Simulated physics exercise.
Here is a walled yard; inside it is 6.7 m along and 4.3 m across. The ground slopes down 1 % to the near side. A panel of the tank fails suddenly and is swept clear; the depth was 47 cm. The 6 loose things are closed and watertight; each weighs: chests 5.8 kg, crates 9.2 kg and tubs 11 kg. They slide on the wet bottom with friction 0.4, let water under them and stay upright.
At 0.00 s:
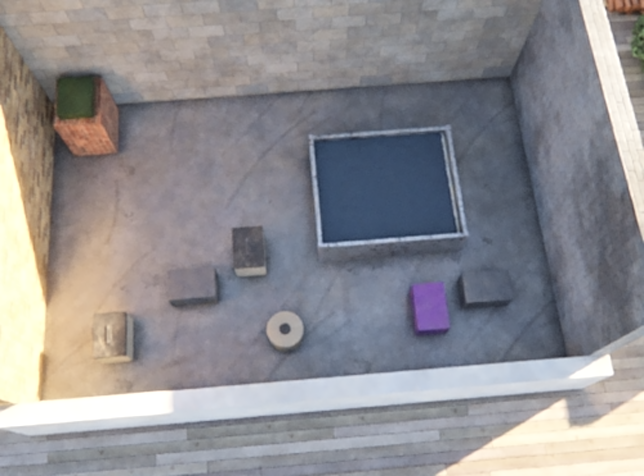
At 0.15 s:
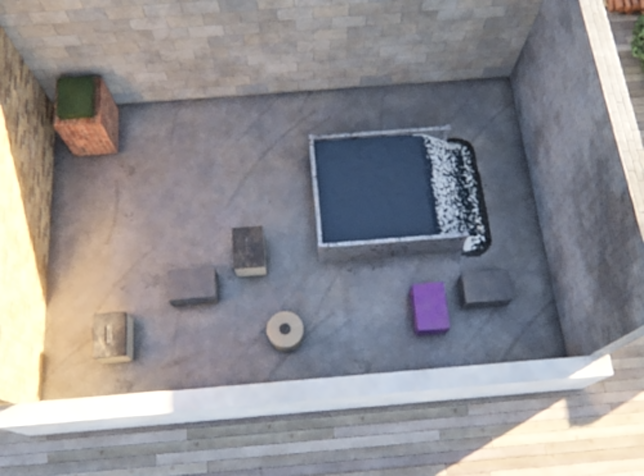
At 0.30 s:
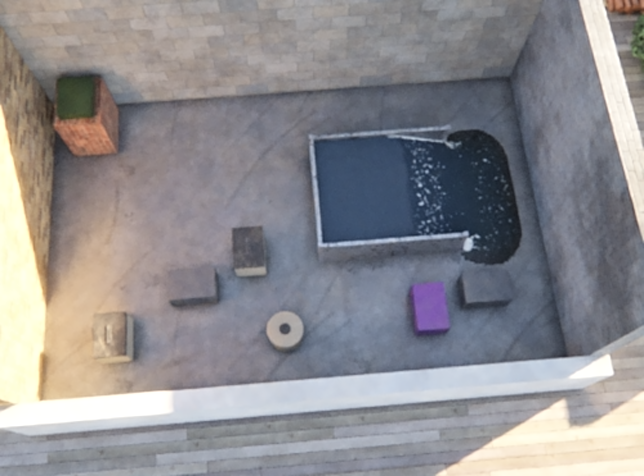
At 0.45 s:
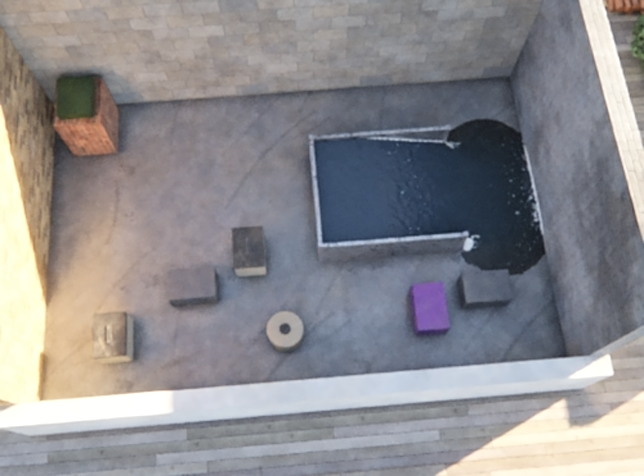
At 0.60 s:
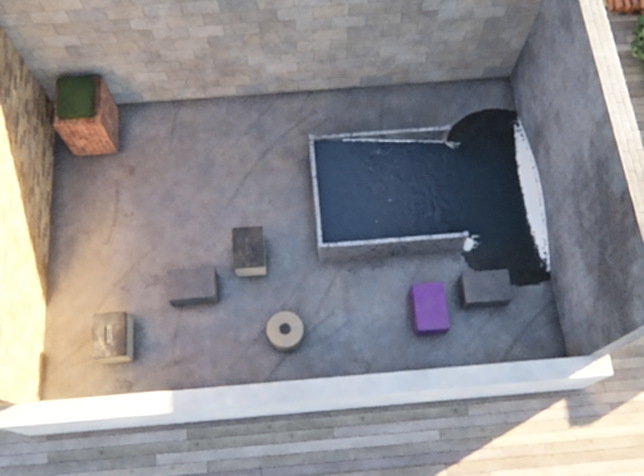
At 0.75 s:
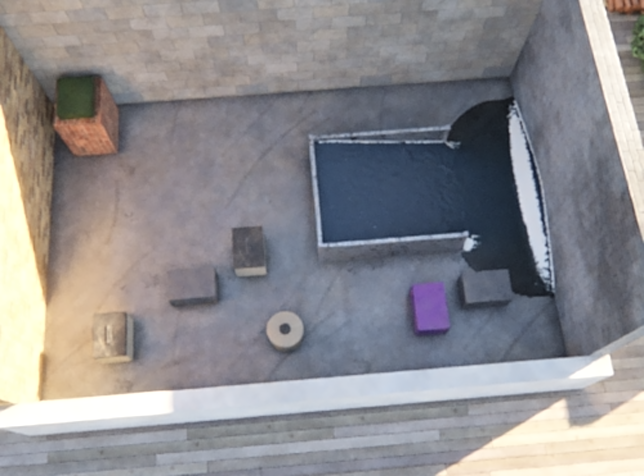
Dark water pours from the tank's open right side and spreads to the right wall.
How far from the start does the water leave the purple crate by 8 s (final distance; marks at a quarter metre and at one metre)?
The purple crate ends far away.
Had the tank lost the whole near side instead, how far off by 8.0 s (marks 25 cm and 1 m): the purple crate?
In that case the purple crate ends far away.
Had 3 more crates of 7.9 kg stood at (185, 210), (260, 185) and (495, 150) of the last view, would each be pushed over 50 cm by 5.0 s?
In that order: Short of it, under, more.
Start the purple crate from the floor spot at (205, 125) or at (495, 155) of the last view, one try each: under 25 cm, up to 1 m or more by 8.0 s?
In that order: It ends far away; it travels far.
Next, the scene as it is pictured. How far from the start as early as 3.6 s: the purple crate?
Roughly 60 cm by then.
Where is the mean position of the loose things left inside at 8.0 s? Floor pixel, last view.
At about (203, 285).
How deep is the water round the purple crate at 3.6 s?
About 3 cm.
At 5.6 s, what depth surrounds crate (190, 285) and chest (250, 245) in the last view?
About 3 and 3 cm.
After 1.6 s the purple crate is near (431, 306), 0.0 m from its start, aground; 0 afloat.
After 3.6 s the purple crate is near (391, 273), 0.7 m from its start, aground; 0 afloat.
After 5.6 s the purple crate is near (332, 268), 1.3 m from its start, aground; 2 afloat.
After 8.0 s the purple crate is near (285, 269), 1.9 m from its start, aground; 3 afloat.
